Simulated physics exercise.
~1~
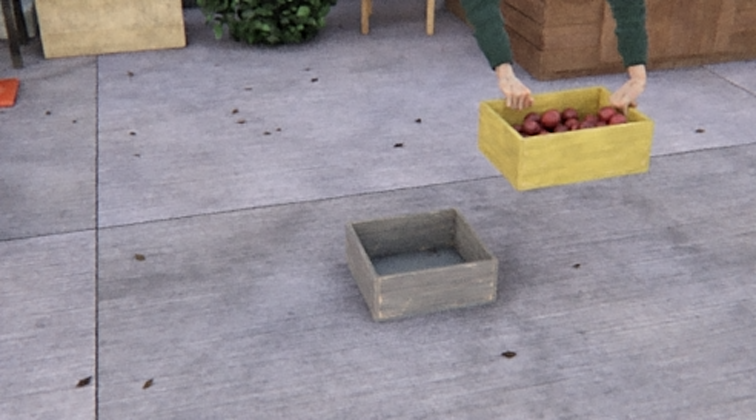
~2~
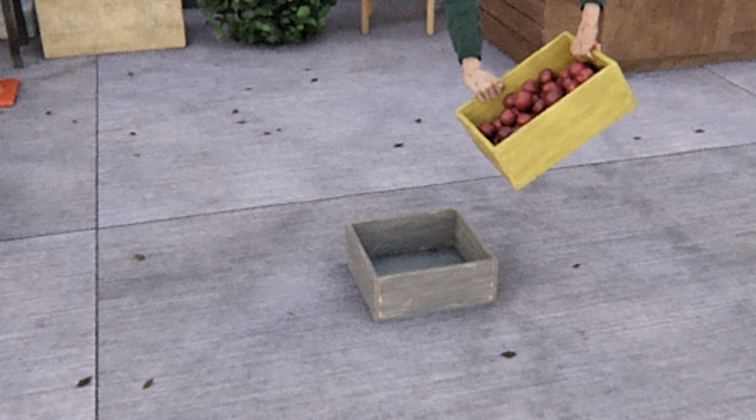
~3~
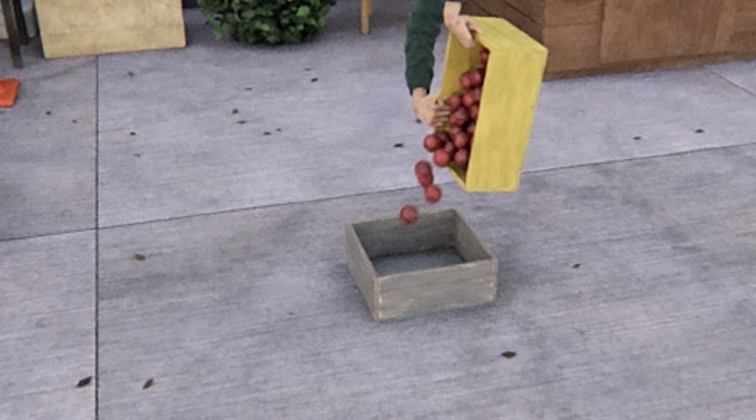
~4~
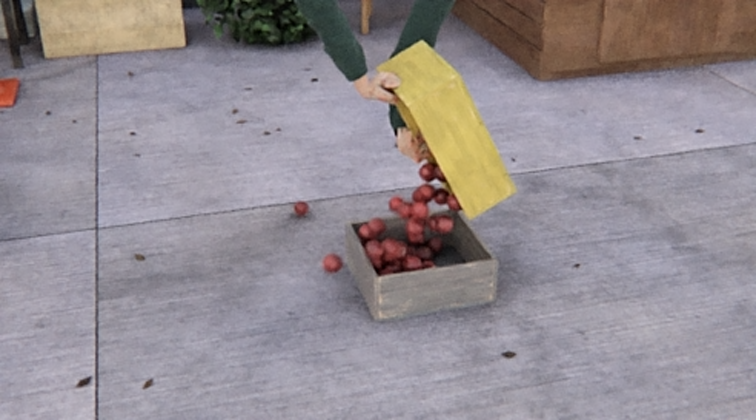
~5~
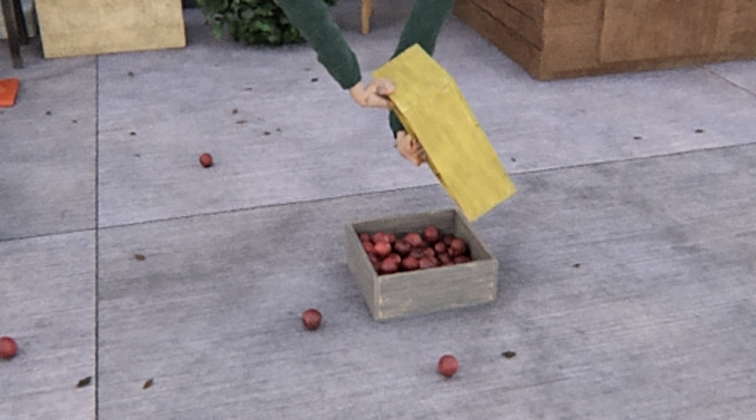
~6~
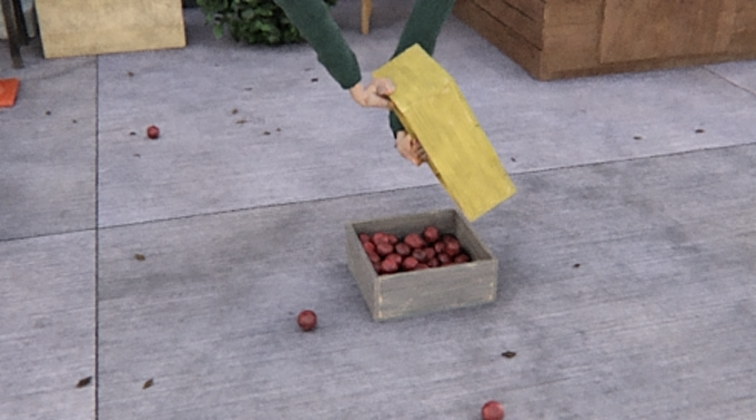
A yellow crate of red apples was tipped over by a pair of hands, spilling them into a grey wooden tray on the pavement; most landed inside, but a few bounced out and rolled away across the ground as the emptied crate stayed tilted above.
